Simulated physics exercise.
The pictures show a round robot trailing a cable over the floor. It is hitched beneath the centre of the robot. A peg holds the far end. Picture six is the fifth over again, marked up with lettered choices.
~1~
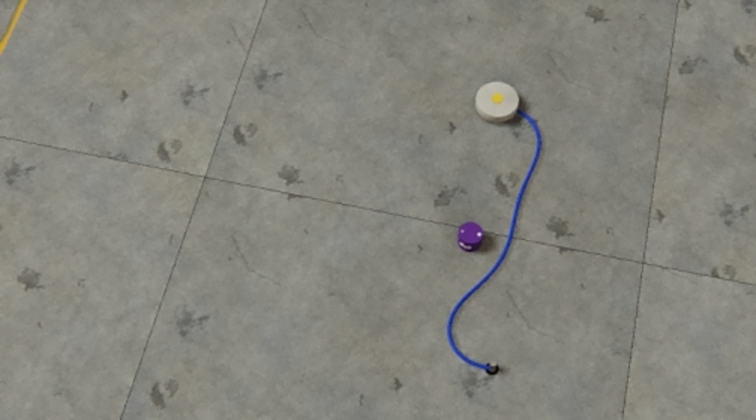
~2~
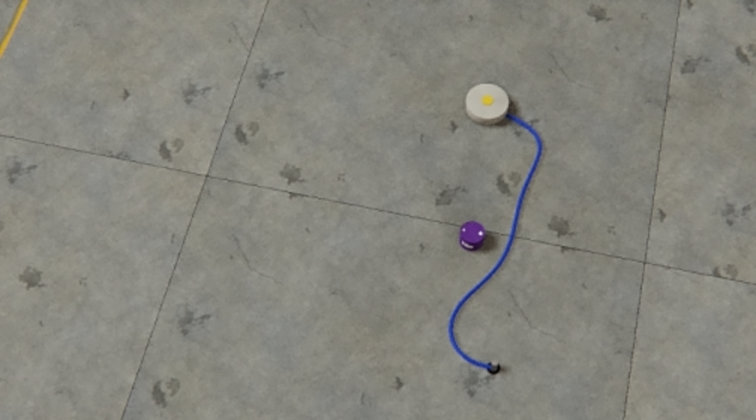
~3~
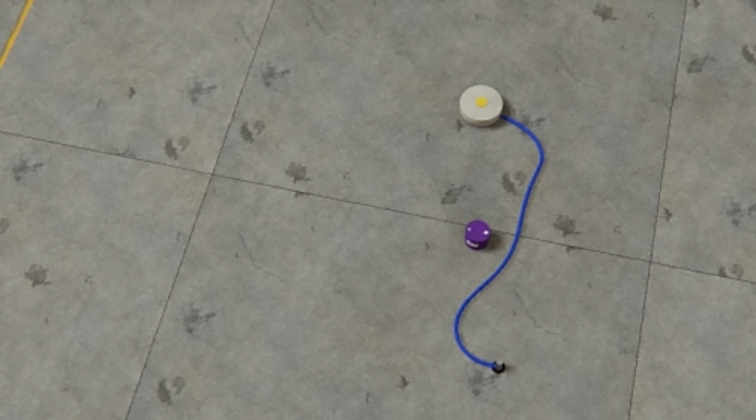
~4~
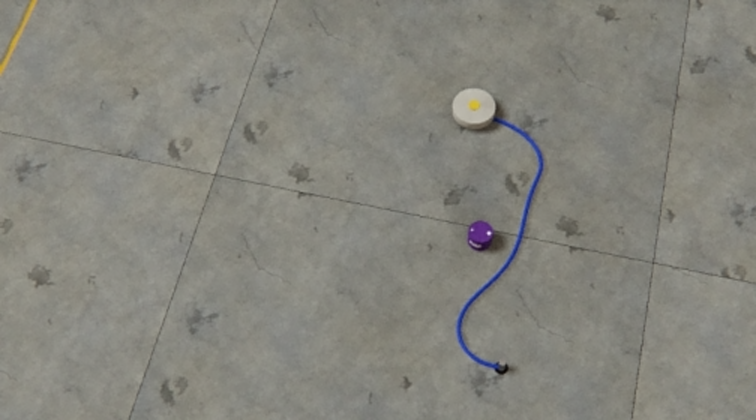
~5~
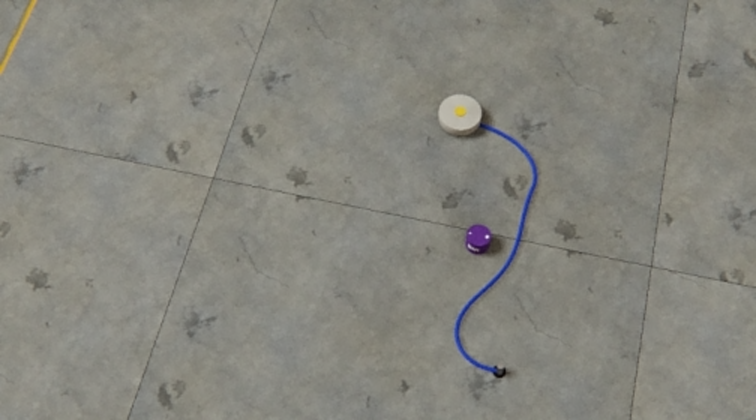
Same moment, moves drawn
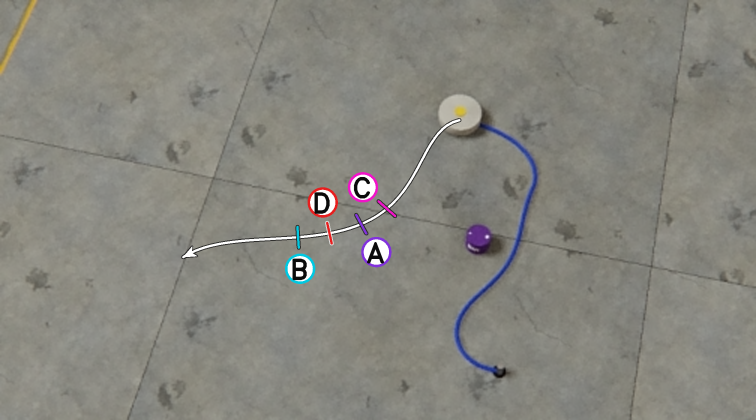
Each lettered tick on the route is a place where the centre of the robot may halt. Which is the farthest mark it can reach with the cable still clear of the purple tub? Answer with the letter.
At D, and not beyond.
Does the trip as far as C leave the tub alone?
Yes.
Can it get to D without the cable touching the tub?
For that mark, yes.
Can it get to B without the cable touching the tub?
No.
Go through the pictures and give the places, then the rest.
Robot (497, 103); peg (493, 366); purple tub (470, 237), in the first frame.
Robot (487, 105); peg (494, 365), in the second frame.
Robot (481, 106); peg (499, 365), in the third frame.
Robot (474, 110); peg (502, 365), in the fourth frame.
Robot (460, 116); peg (500, 369); purple tub (478, 240), in the fifth frame.
On the marked copy, A at (361, 224); B at (298, 237); C at (387, 209); D at (329, 233); the route from (460, 120) via (351, 228) to (183, 257).
Following D. Soon after the start, robot (421, 159), middle of the cable (518, 241).
Later, robot (383, 208), middle of the cable (518, 241).
In the end, robot (329, 229), middle of the cable (509, 241); nothing has been touched.
As for the rest, A is safe but short; B brings the cable against the tub; C is safe but short.
